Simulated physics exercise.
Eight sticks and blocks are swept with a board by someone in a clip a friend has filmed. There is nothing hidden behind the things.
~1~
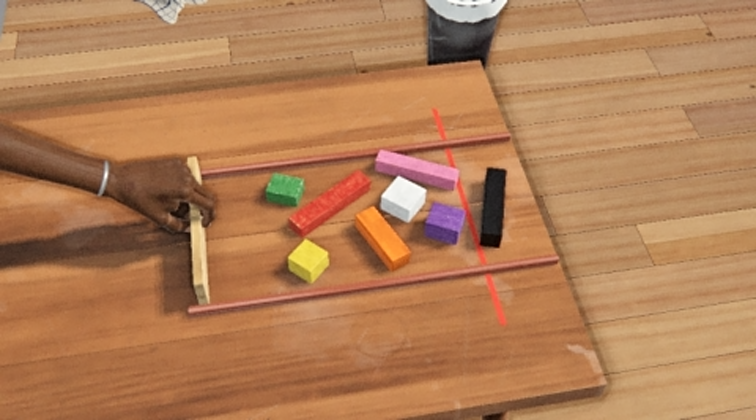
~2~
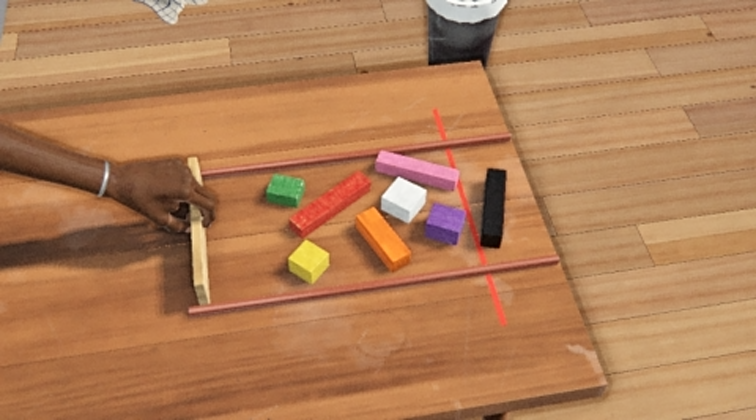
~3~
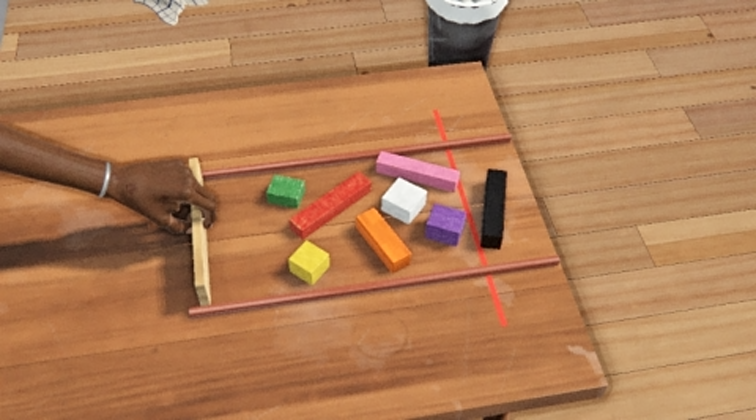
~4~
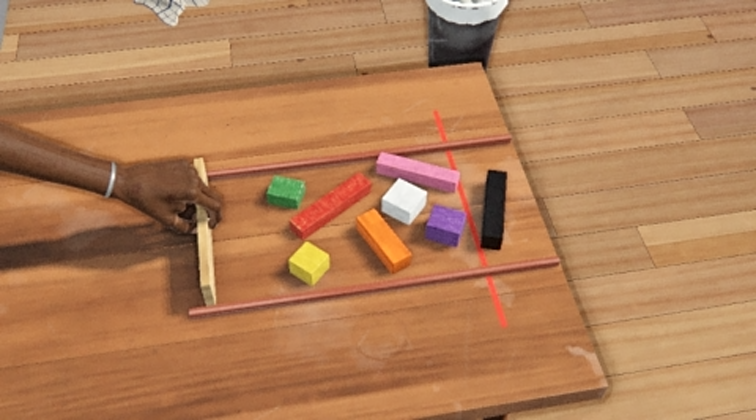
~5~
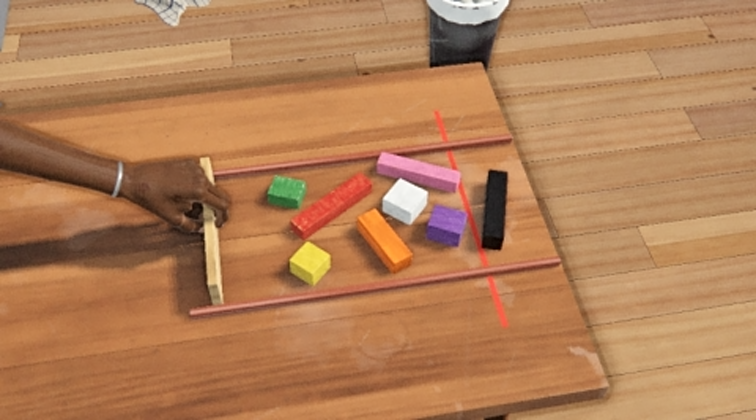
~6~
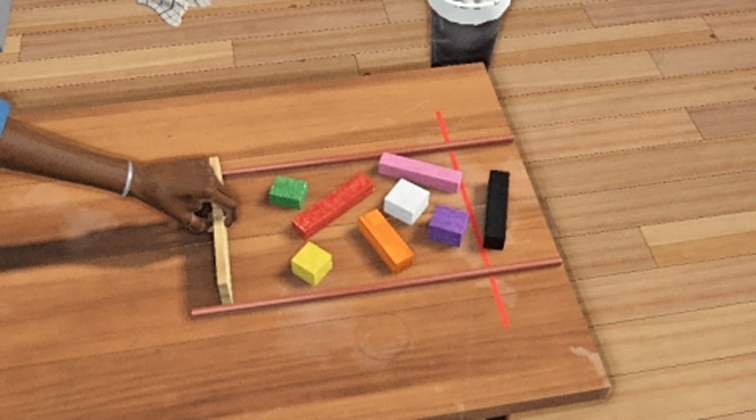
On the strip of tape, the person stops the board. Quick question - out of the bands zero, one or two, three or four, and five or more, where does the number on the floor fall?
The band is one or two.
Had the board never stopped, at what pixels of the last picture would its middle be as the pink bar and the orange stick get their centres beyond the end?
Pink bar over the end: About (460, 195). Orange stick over the end: About (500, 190).
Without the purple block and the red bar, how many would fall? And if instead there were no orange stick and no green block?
That gives 0 for the first pair taken away and 0 for the second.
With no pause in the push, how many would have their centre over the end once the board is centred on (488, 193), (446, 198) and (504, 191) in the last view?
4; 0; 5.
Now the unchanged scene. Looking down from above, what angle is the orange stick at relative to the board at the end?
Out of line by around 0°.
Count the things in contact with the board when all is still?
Counting them up gives 3.
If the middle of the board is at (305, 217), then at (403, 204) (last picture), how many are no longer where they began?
So 3, and at the other place 8.
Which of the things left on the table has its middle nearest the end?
That would be the purple block.
Soon after, none off yet; black stick at rest near (497, 209); purple block at rest near (448, 226); pink bar at rest near (420, 173).
Then, none off yet; black stick at rest near (497, 209); purple block at rest near (450, 226); pink bar moved a little near (445, 169).
Further on, none off yet; black stick moved a little near (538, 212); purple block moved well along near (509, 227); pink bar moved about its own width near (499, 161).
At rest, the number that fall off is one or two; fallen, pink bar and black stick.
